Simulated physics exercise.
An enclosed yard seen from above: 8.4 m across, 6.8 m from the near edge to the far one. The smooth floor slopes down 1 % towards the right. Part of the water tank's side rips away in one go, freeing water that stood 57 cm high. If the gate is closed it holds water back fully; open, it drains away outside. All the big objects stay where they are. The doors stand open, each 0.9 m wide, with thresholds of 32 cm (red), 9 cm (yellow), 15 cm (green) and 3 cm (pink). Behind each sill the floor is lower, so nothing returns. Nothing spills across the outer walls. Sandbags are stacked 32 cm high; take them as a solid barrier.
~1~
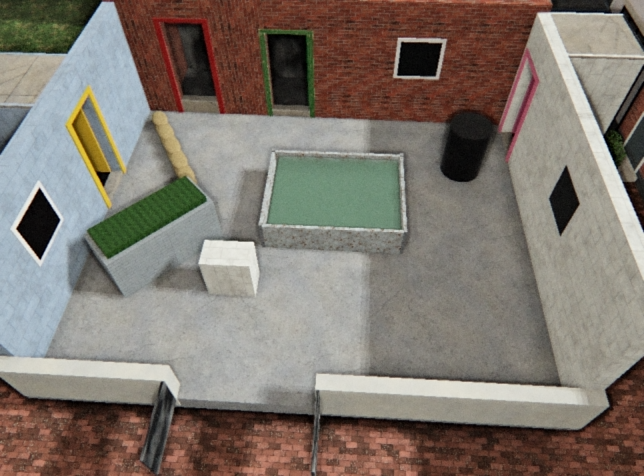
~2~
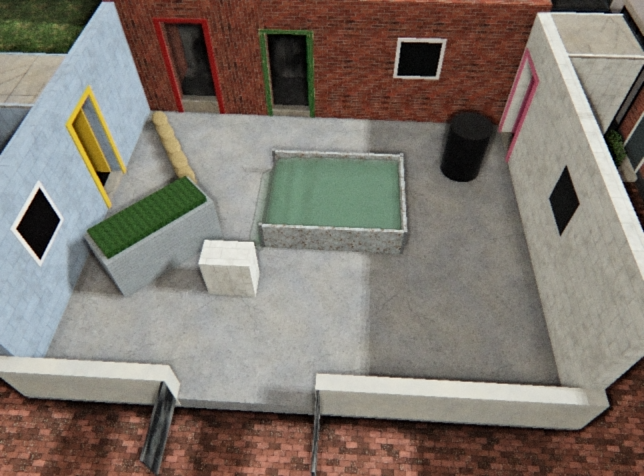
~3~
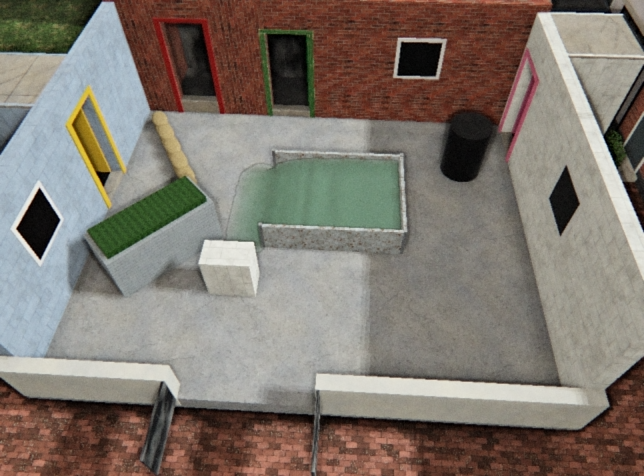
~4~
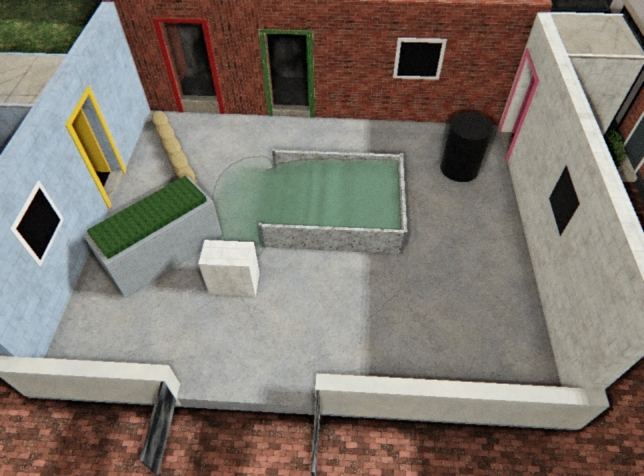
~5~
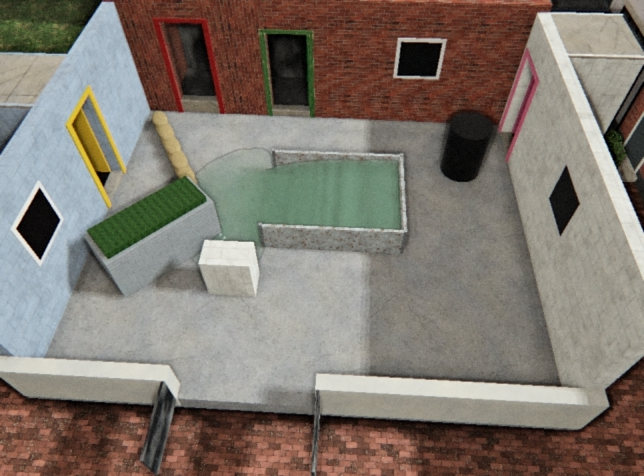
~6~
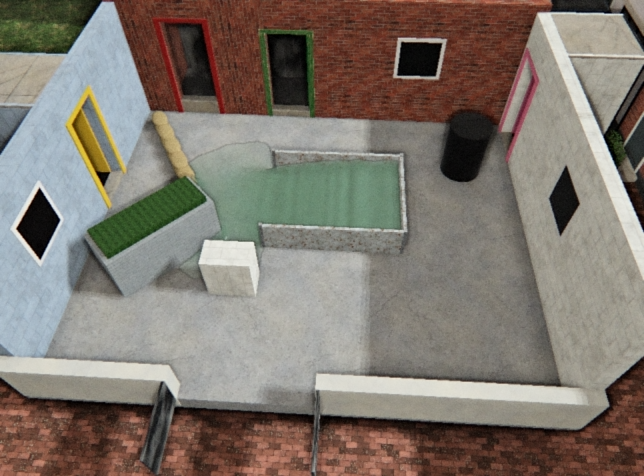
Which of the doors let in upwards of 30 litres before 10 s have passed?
Within that time: At the red door it keeps below the limit; at the yellow door it passes the limit; at the green door it keeps below the limit; at the pink door it goes over the limit.
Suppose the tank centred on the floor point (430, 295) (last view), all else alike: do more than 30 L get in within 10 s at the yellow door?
Then: Yellow below.
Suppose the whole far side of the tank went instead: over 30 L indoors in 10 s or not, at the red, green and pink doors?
Then: Red not over, green over, pink above.
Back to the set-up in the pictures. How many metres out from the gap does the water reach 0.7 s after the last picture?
Some 3.4 m out.
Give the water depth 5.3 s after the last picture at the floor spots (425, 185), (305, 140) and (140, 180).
About 1, 5 and 6 cm.
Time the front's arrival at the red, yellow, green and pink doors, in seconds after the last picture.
Arrival: Red 1.1 s, yellow 0.4 s, green 2.4 s, pink 5.5 s.
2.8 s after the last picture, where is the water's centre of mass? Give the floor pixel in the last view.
Near (229, 202).
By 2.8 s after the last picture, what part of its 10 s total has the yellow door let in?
Some 80 per cent by then.
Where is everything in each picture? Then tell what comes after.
In the first picture, still water, 57 cm deep, in the water tank at (335, 191).
In the second picture, the front is at a hidden place, 1.0 m from the gap at (271, 200); 0.4 m2 of floor is under water; 57 cm left at the back of the water tank.
In the third picture, water pours out at (271, 202) and has run 1.3 m, to (261, 166); typically 10 cm deep outside, 57 cm at the water tank's back.
In the fourth picture, water pours out at (271, 203) and has run 1.5 m, to (245, 161); typically 9 cm deep outside, 57 cm at the water tank's back.
In the fifth picture, water pours out at (271, 203) and has run 1.9 m, to (202, 173); typically 8 cm deep outside, 57 cm at the water tank's back.
In the sixth picture, the front is at (190, 166), 2.2 m from the gap at (271, 203); 4.9 m2 of floor is under water; 57 cm left at the back of the water tank.
Then, 0.7 s after the last picture water covers 20 % of the floor and is deepest (44 cm) near (193, 193); red door not reached, yellow door 11 cm at the sill, 4 L in, green door not reached, pink door not reached.
Then, 1.5 s after the last picture water covers 30 % of the floor and is deepest (37 cm) near (193, 193); red door 30 cm at the sill, 0 L in, yellow door 16 cm at the sill, 31 L in, green door not reached, pink door not reached.
Then, 2.8 s after the last picture water covers 40 % of the floor and is deepest (32 cm) near (157, 114); red door 28 cm at the sill, 0 L in, yellow door 12 cm at the sill, 57 L in, green door 5 cm at the sill, 0 L in, pink door not reached.
Then, 5.3 s after the last picture water covers 70 % of the floor and is deepest (18 cm) near (95, 243); red door 13 cm at the sill, 0 L in, yellow door 10 cm at the sill, 71 L in, green door 9 cm at the sill, 0 L in, pink door not reached.
Then, 9.3 s after the last picture water covers 95 % of the floor and is deepest (15 cm) near (493, 128); red door 5 cm at the sill, 0 L in, yellow door 5 cm at the sill, 74 L in, green door 6 cm at the sill, 0 L in, pink door 12 cm at the sill, 101 L in.
